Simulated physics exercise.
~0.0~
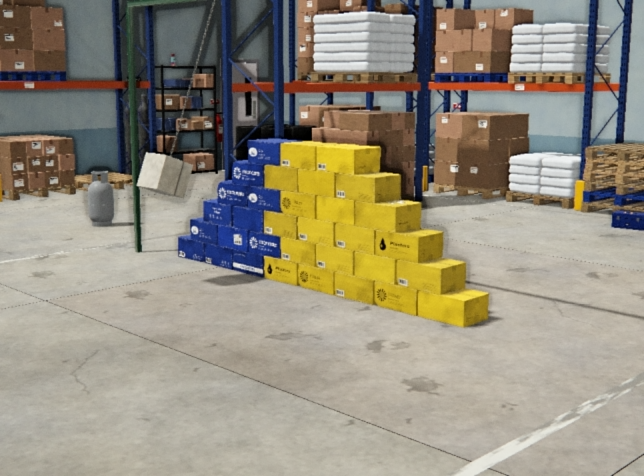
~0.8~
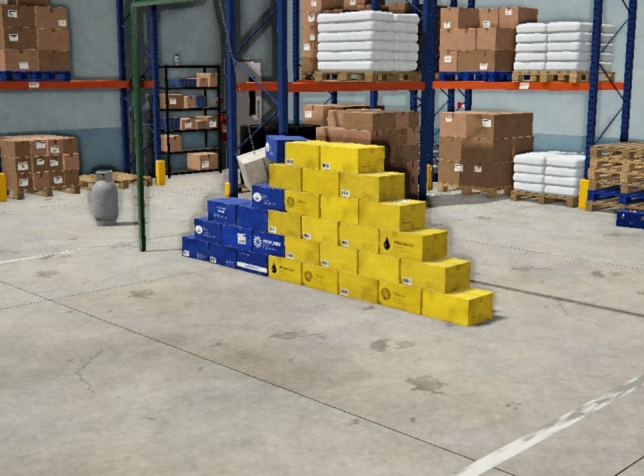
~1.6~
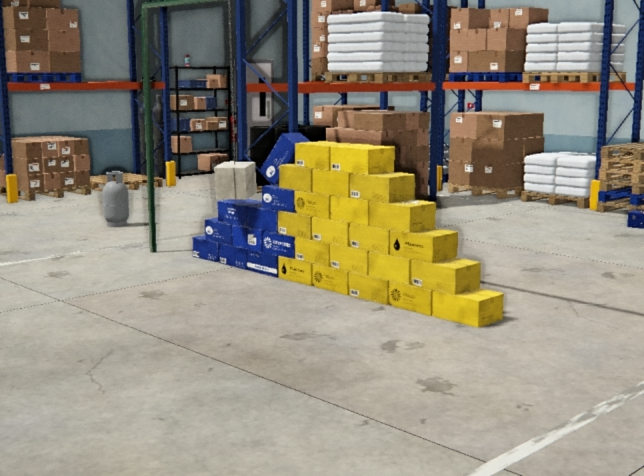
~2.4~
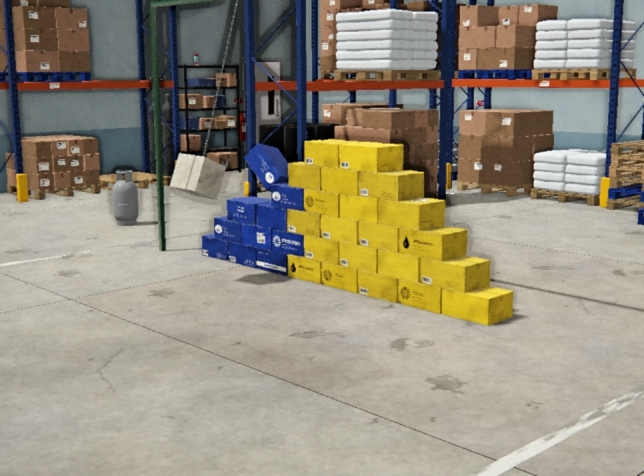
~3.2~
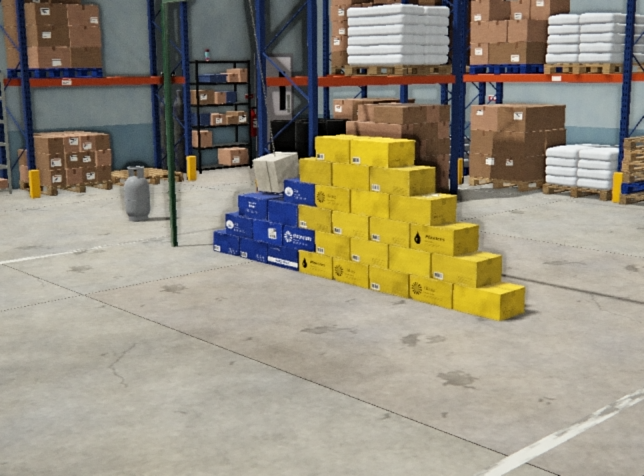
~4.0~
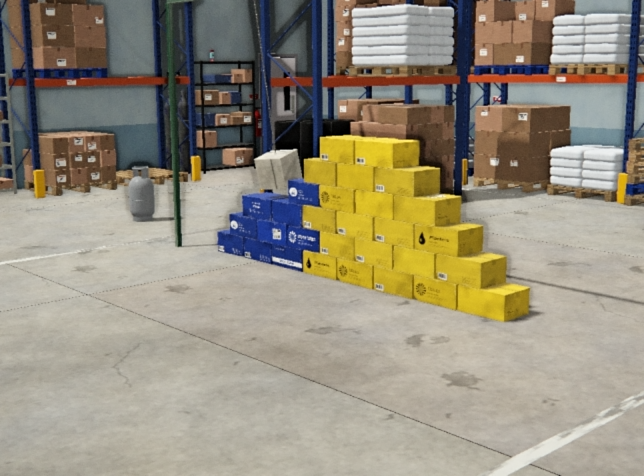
At the start, a pale block hangs tilted beside the blue end of a stepped wall of blue and yellow cartons in a warehouse. It swings right into the upper blue steps, and the top blue carton shifts. The block then moves back left as that carton tips over and tumbles down the blue side, dropping out of sight. The block swings to the right again and comes up against the shortened blue end, where it stays tilted, barely moving. The yellow cartons all remain stacked, and only the blue side has lost its upper part.
